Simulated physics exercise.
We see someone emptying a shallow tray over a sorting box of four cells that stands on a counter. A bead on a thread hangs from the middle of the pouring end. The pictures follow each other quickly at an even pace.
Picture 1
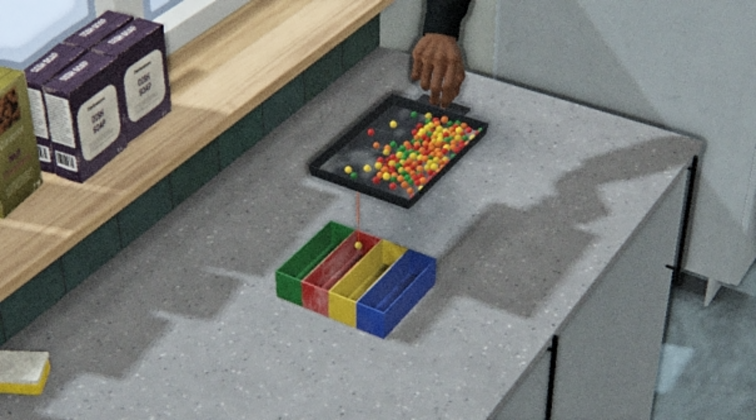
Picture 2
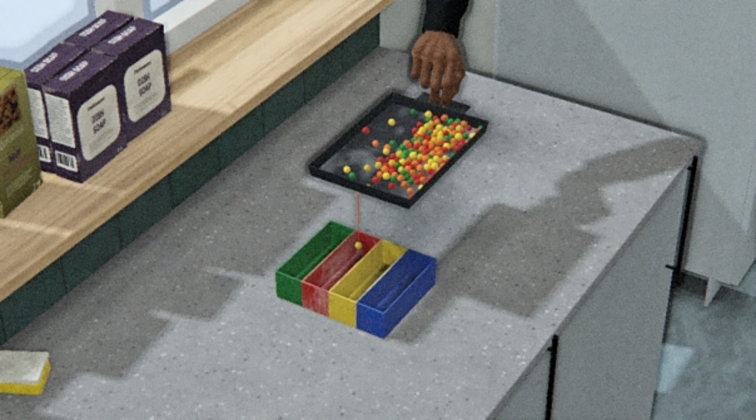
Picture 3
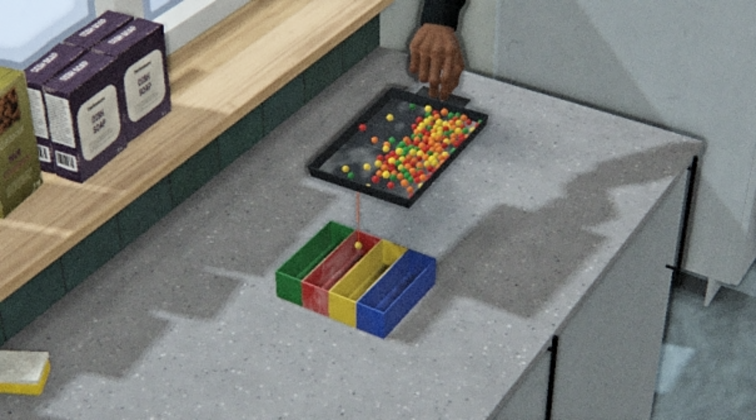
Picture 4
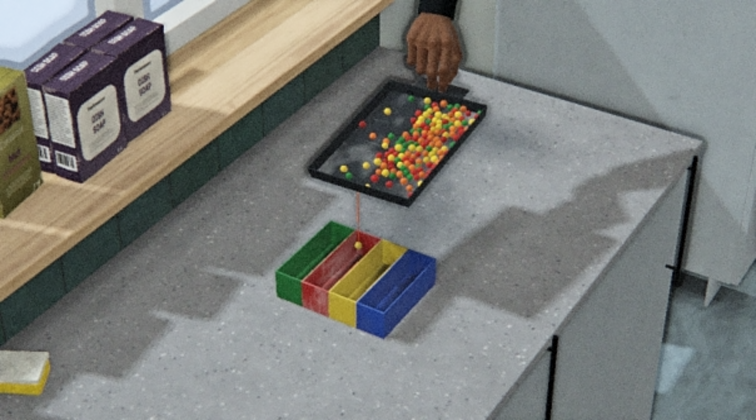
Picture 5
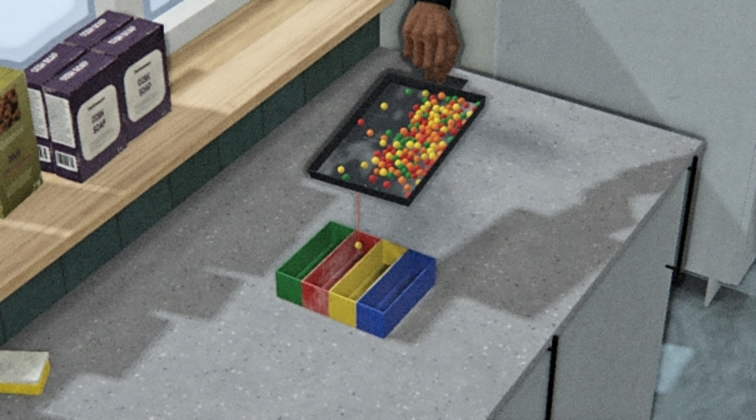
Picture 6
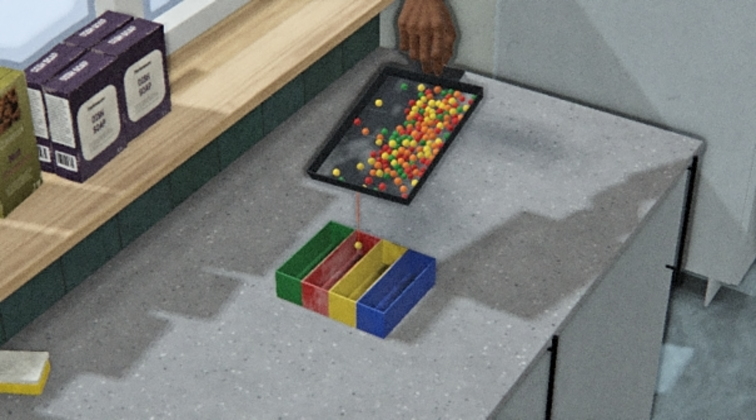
On a counter, a hand slowly tilts a tray of colourful beads above a four-celled box.
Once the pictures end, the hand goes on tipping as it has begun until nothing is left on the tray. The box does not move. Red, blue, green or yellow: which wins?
The green cell gets the most.
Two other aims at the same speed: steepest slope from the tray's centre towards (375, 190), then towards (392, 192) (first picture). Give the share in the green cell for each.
Roughly 0 per cent, and 0 per cent.
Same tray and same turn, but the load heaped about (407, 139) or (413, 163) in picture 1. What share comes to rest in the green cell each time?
First some 40, then 40 per cent.
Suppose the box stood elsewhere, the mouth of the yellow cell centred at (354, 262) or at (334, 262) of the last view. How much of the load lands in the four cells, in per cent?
Near 90 % and 90 %.
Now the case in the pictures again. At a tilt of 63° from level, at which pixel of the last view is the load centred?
Roughly at (348, 172).
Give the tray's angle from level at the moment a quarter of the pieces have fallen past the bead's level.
At some 90 degrees.
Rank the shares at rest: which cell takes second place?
The runner-up: Red.
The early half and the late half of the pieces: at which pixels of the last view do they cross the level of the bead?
Early half (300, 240), late half (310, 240).
Just after the last frame, tray tipped steeply; almost all on the tray; just a few in the green cell; just a few in the yellow cell; about a tenth falling or outside the box.
A moment on, tray tipped past a quarter turn; about a tenth on the tray; roughly a third in the green cell; about a tenth in the red cell; just a few in the blue cell; just a few in the yellow cell; roughly a third falling or outside the box.
Further on, tray tipped past a quarter turn; roughly half in the green cell; roughly a quarter in the red cell; just a few in the blue cell; just a few in the yellow cell; roughly a third falling or outside the box.
When it is over, tray tipped past a quarter turn; roughly half in the green cell; roughly a quarter in the red cell; just a few in the blue cell; just a few in the yellow cell; roughly a third outside the box.
